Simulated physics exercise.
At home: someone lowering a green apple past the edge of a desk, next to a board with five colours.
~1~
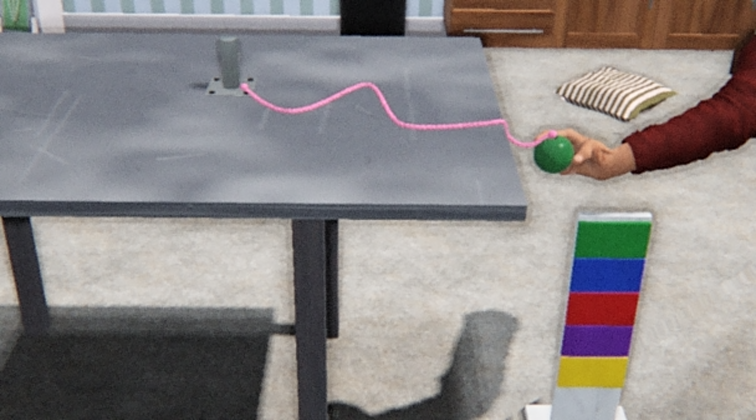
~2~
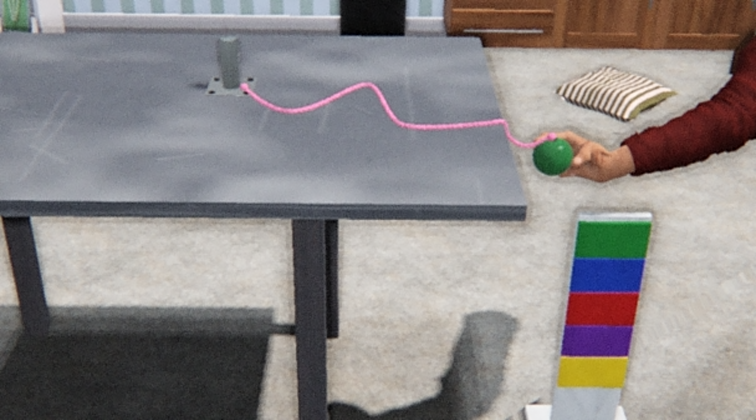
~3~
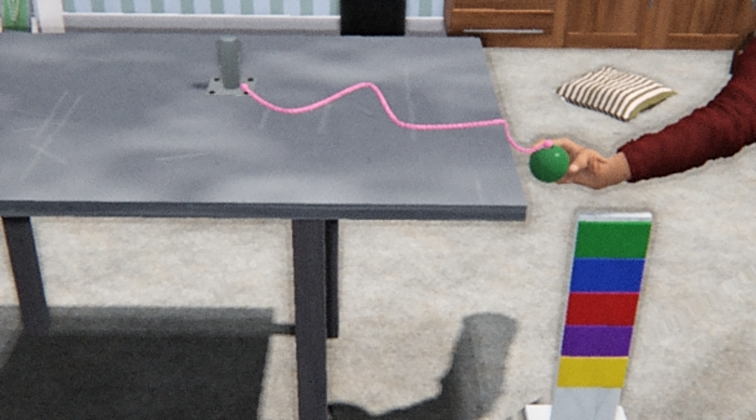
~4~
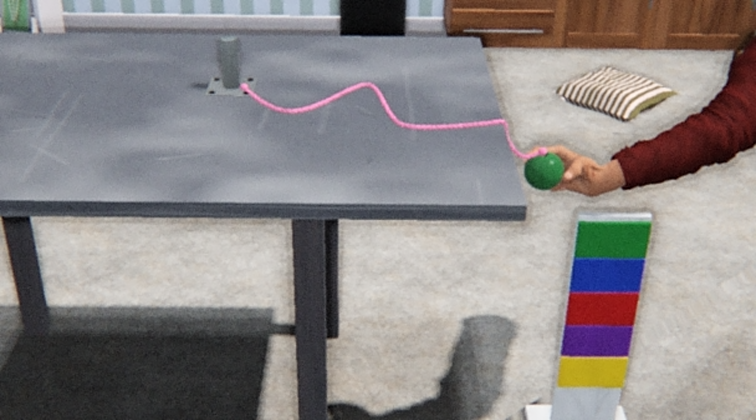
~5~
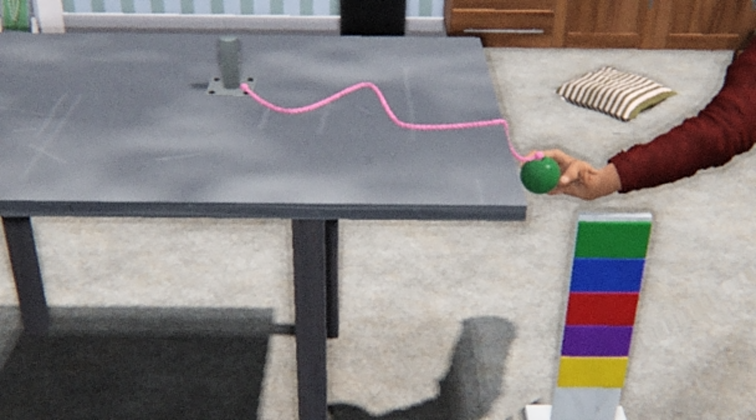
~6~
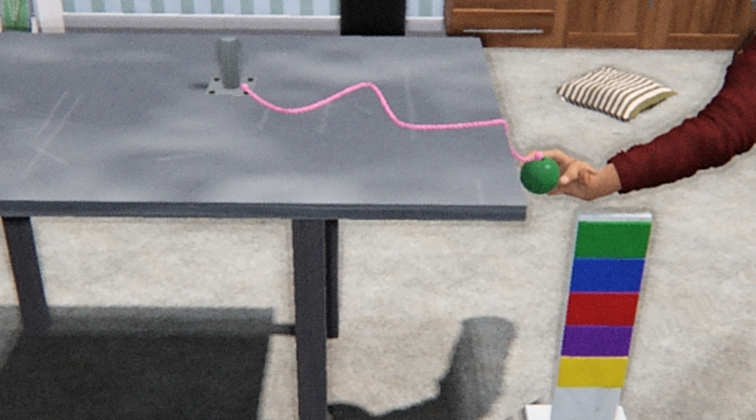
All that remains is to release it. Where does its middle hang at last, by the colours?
Its centre hangs level with the red band.
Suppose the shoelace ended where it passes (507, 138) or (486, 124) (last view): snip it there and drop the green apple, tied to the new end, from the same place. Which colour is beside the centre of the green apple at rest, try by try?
One after the other, blue; green.
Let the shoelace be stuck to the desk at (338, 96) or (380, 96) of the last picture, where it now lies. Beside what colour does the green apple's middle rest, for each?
One after the other, blue; green.
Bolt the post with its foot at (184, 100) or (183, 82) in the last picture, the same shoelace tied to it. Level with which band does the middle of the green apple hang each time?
One after the other, blue; blue.
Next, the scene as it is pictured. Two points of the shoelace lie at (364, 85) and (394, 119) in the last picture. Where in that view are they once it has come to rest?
About (422, 104), and the other about (501, 129).
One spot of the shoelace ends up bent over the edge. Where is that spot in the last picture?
The one at (390, 113).
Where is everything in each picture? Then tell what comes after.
In the first frame, green apple (554, 154); green (613, 242); blue (608, 276); red (602, 310); purple (597, 343); yellow (592, 374).
In the second frame, green apple (553, 157); shoelace through (262, 102) (325, 102) (376, 90) (397, 122) (482, 124).
In the third frame, green apple (549, 164).
In the fourth frame, green apple (544, 171); shoelace through (262, 102) (325, 102) (376, 90) (397, 122) (482, 124).
In the fifth frame, green apple (540, 175).
In the sixth frame, green apple (540, 175); shoelace through (262, 102) (325, 102) (376, 90) (397, 122) (482, 124).
A little later, apple near (490, 278); level with blue.
Next, apple near (487, 295); level with red.
When it is over, apple near (488, 298); level with red. Its middle rests at the red band.
